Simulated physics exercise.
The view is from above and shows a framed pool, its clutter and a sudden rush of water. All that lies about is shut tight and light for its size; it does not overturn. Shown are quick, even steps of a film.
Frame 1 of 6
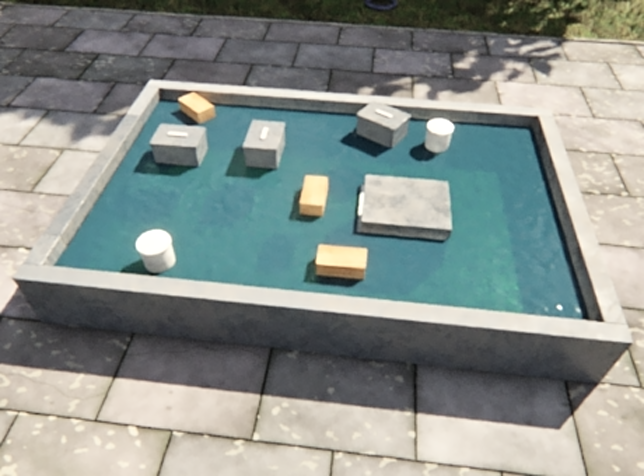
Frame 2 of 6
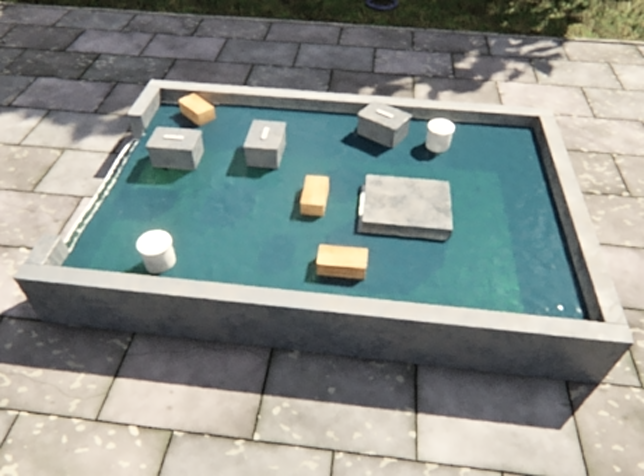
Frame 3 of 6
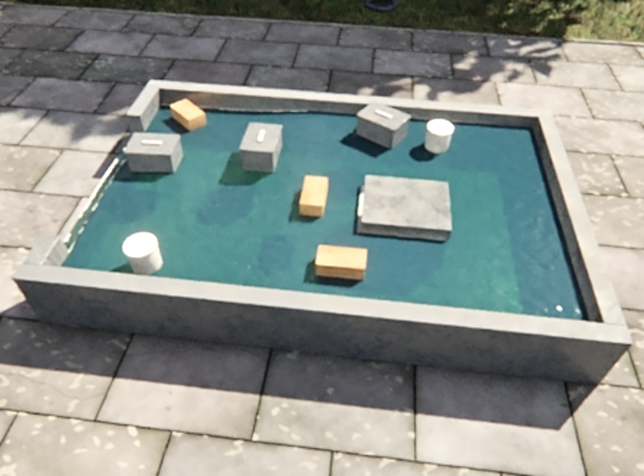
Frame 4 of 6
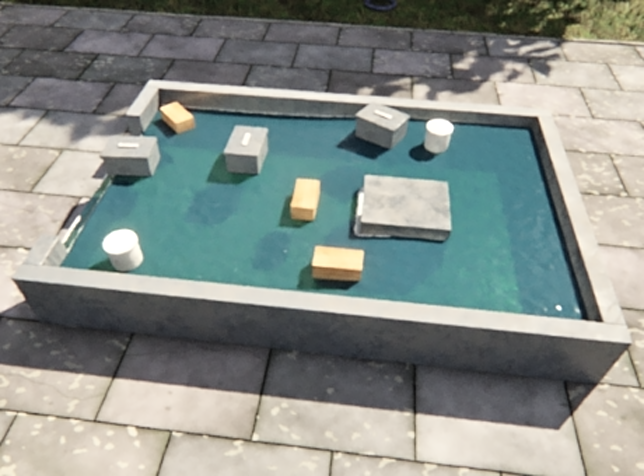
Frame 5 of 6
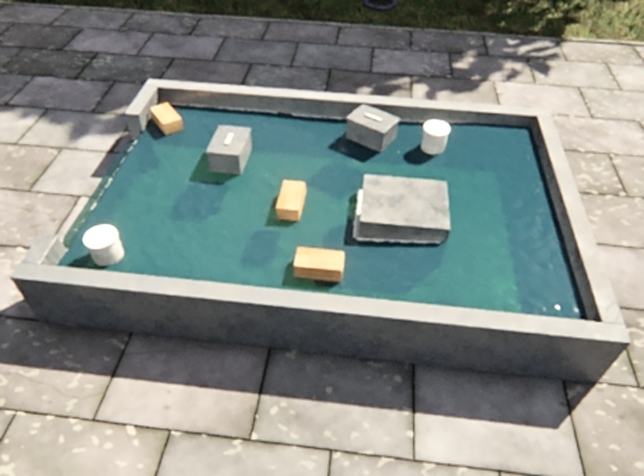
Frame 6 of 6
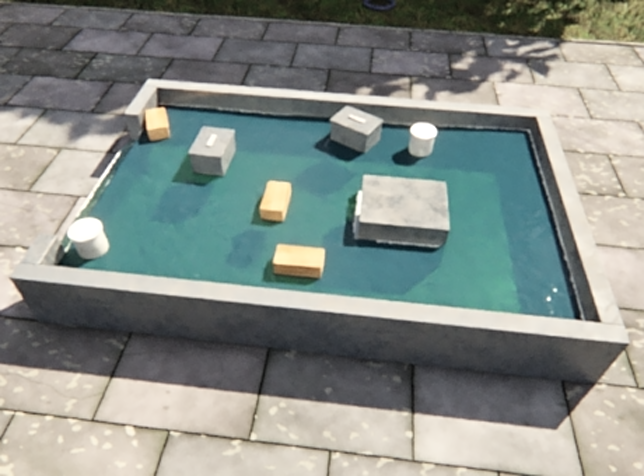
In a framed pool on a stone patio, the left wall opened and floating boxes, orange blocks and white pails drifted left, the nearest gray box slipping out of sight, while the large slab barely moved.
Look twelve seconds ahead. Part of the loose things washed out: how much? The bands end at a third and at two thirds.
No less than two thirds.
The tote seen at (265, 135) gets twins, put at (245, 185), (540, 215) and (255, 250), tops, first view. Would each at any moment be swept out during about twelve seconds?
The first departs, the second remains behind, the third departs.
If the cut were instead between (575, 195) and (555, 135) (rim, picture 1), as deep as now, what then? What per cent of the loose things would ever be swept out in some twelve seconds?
It should be close to 20 per cent.
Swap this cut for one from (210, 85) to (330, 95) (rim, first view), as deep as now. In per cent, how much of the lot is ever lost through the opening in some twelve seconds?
Fraction out: Near 80 %.
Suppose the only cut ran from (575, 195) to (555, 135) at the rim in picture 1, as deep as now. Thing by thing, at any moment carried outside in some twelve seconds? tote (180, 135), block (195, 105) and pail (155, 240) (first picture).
Object one: Remains; object two: Remains; object three: Remains.
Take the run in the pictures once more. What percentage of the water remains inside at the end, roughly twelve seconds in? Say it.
Estimate: About 46 %.
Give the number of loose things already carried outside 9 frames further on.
I make it 4.
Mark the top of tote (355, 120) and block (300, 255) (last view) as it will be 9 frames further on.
Roughly (282, 126) for one and (201, 244) for the other.
A moment on, 2 of 8 are out; 6 afloat.
Next, 4 of 8 are out; 4 afloat.
Later, 5 of 8 are out; 3 afloat.
In the end, 6 of 8 are out; 2 afloat.
